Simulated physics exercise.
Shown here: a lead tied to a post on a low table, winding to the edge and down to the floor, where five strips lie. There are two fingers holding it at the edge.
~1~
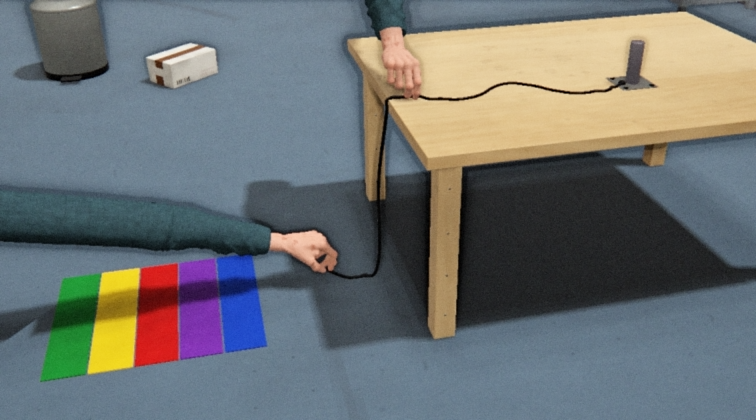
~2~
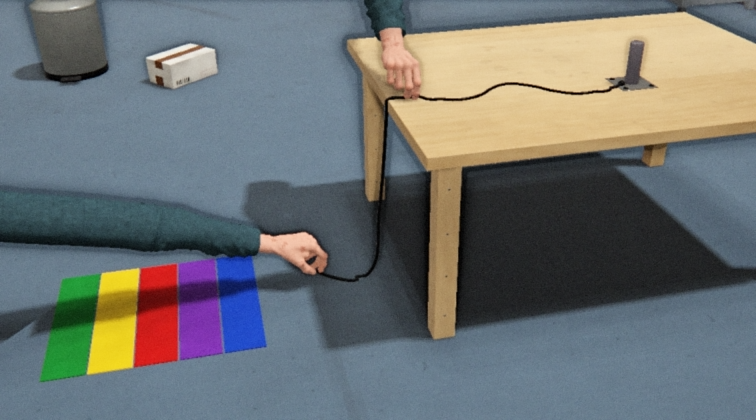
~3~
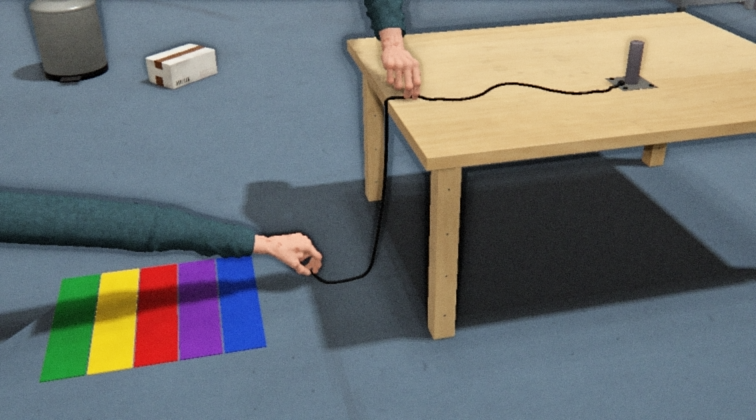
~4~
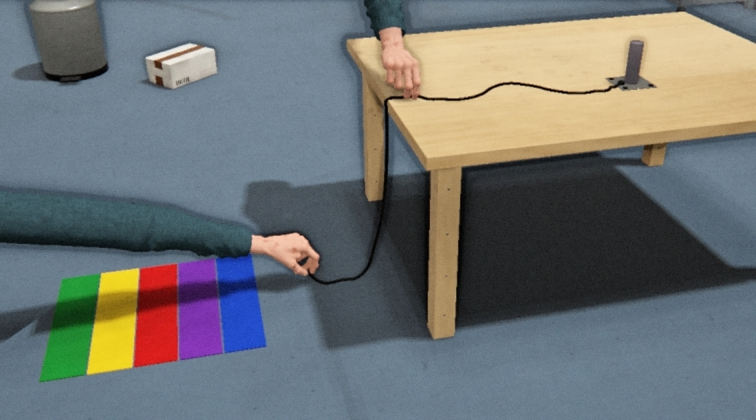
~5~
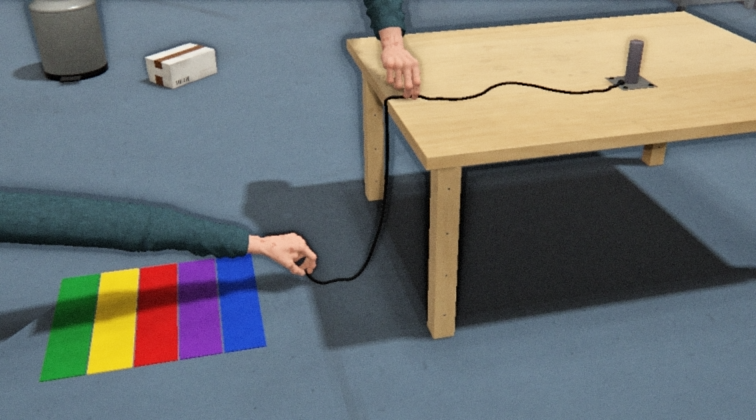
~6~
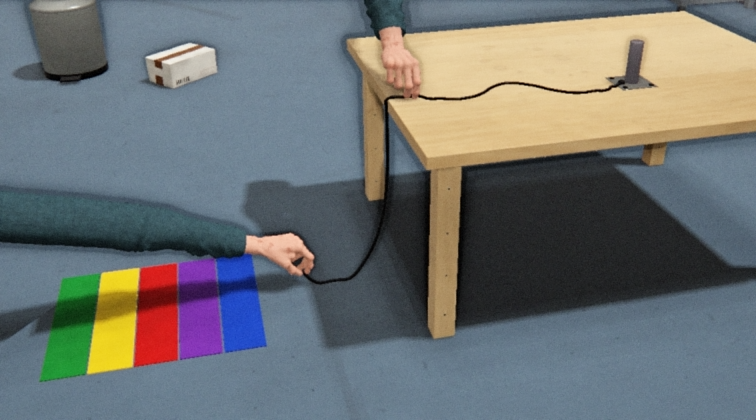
Hand near the floor drawing the end of a black cord slightly left while another hand holds it at the table edge.
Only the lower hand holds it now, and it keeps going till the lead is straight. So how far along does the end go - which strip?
Along to the red strip.
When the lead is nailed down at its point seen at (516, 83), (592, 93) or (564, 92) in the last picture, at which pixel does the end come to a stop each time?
Result per try (px, approx.): (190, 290); (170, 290); (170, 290).
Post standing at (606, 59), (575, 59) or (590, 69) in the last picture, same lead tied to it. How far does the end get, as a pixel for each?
Around (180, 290), then (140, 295), then (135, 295).
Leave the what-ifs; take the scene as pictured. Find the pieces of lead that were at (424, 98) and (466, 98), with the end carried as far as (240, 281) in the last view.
You'll find them at (389, 103) and (431, 96).
Soon after, end near (240, 281); over blue.
Then, end near (190, 288); over purple.
At full stretch, end near (159, 292); over red. It gets as far as the red strip.
